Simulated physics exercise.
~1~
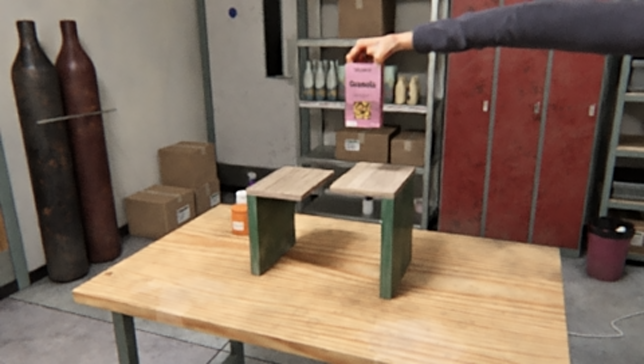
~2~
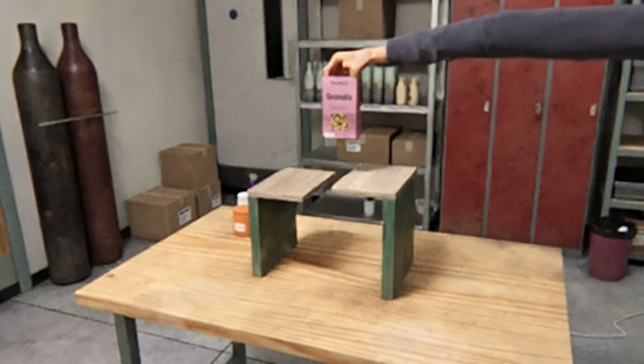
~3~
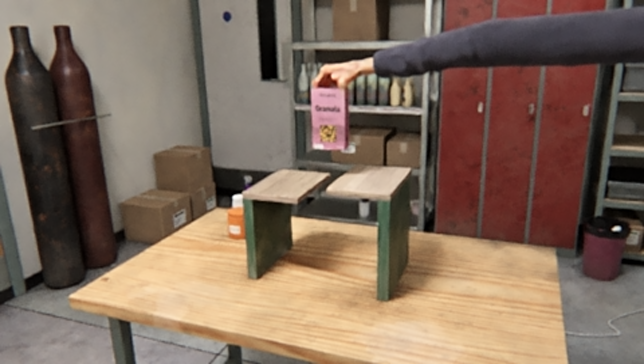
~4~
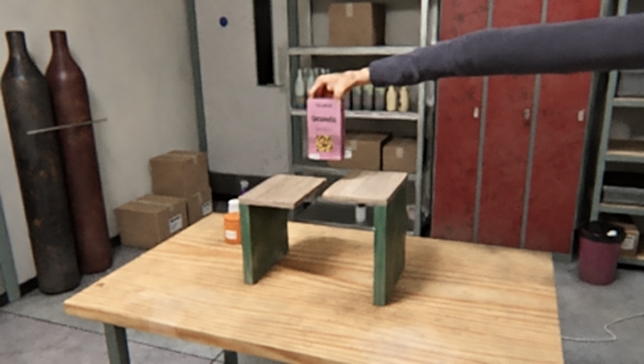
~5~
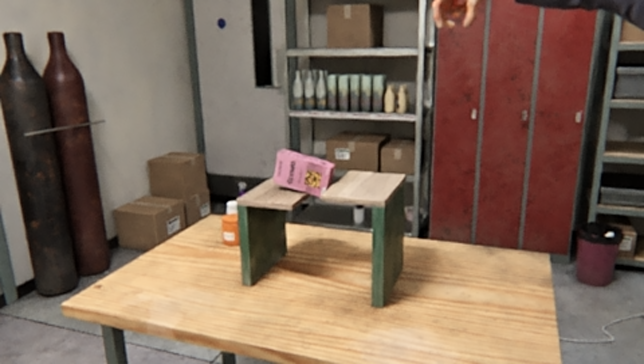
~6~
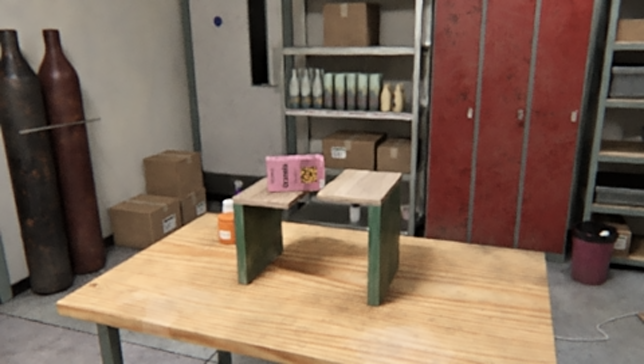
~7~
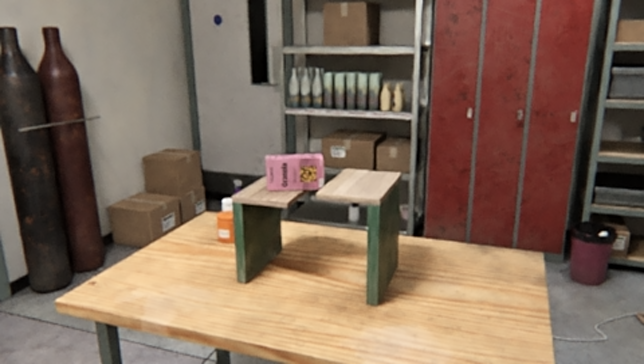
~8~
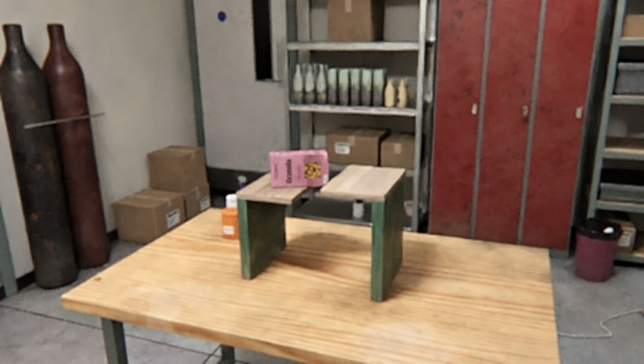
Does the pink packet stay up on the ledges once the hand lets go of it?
Yes, the pink packet tips onto its side and lodges on top of the ledges instead of passing through the gap.
